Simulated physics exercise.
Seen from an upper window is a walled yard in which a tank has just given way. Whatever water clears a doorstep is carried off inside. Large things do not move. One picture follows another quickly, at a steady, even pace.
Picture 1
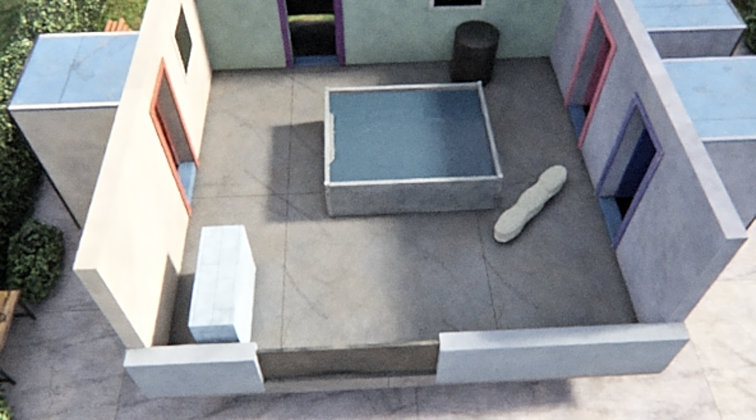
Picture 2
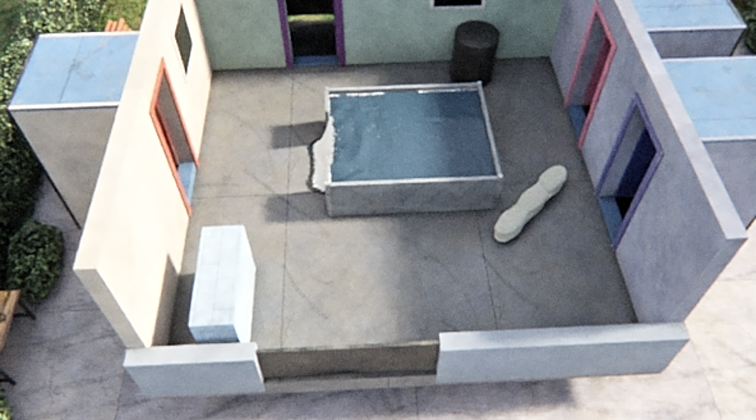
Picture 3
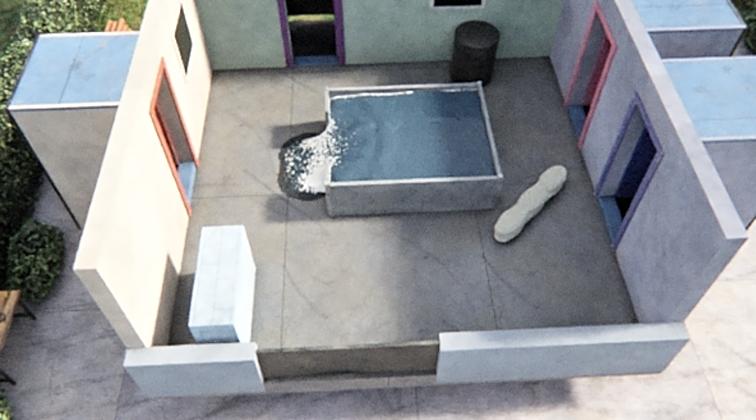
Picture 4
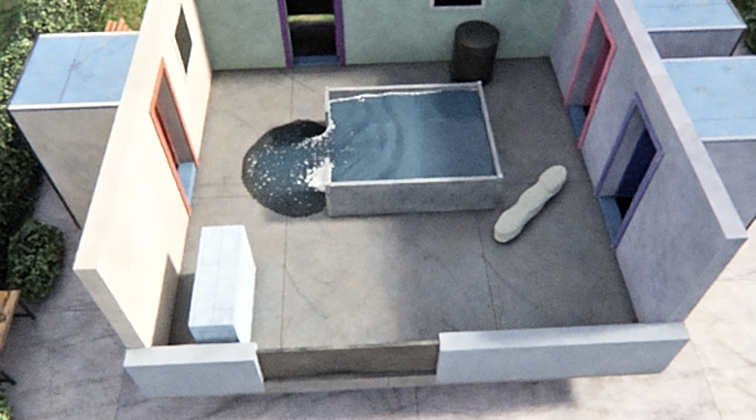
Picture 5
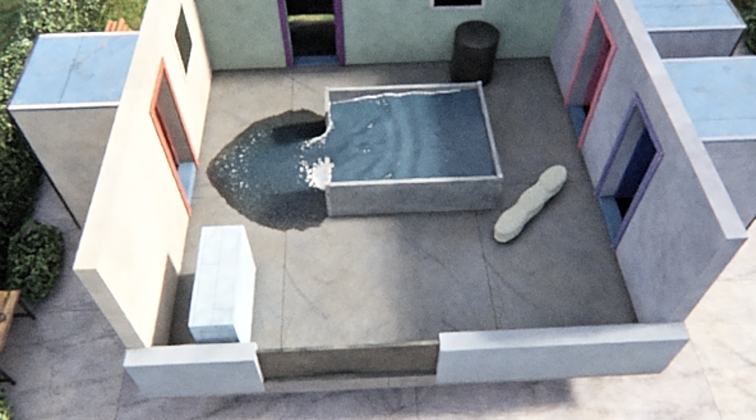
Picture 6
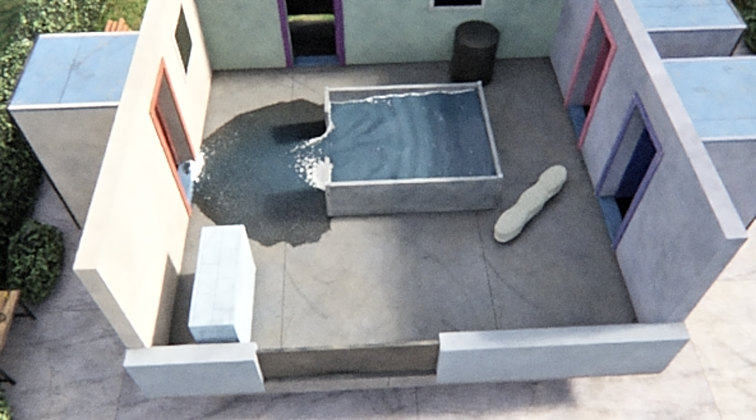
Water bursts through the left side of a raised, open-topped grey tank in a walled yard, seen from high above by a still camera. A dark round barrel stands behind the tank, a pale rounded slab lies to its right, and a whitish block sits at lower left, near red- and purple-framed openings. White froth churns at the gap as a dark sheet spreads left across the grey floor to the red-framed doorway, and ripples cross the tank.
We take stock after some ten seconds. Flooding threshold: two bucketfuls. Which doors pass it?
The purple door will most likely go past the limit, the red door will most likely go past the limit, the pink door will most likely keep inside the limit, the blue door will most likely keep inside the limit.
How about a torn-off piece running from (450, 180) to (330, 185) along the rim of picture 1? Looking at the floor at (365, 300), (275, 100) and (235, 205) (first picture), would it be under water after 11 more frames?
Sequence: Wetted / spared / spared.
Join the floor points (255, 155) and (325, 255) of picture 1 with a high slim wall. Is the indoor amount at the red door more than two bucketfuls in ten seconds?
Note: Red stays within.
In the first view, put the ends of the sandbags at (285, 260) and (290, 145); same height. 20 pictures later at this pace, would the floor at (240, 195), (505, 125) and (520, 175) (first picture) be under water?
As listed: Submerged, spared, spared.
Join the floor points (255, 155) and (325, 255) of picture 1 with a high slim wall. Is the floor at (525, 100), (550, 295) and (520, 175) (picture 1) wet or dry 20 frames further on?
Results in sequence: Bone-dry / swamped / bone-dry.
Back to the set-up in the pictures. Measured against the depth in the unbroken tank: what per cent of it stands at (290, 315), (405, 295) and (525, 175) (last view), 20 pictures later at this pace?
The three come to near 2, 0 and 0 per cent respectively.
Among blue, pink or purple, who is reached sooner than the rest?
The purple door, I reckon.
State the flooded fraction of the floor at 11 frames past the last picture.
Roughly 25 %.
A moment on, water covers 25 % of the floor; the purple door not reached, the red door over two buckets in, the pink door not reached, the blue door not reached.
Next, water covers 25 % of the floor; the purple door not reached, the red door far over two buckets in, the pink door not reached, the blue door not reached.
Then, water covers 45 % of the floor; the purple door under two buckets in, the red door far over two buckets in, the pink door not reached, the blue door not reached.
Later, water covers 80 % of the floor; the purple door over two buckets in, the red door far over two buckets in, the pink door wet at the sill, nothing in, the blue door not reached.
In the end, water covers 95 % of the floor; the purple door over two buckets in, the red door far over two buckets in, the pink door wet at the sill, nothing in, the blue door wet at the sill, nothing in.
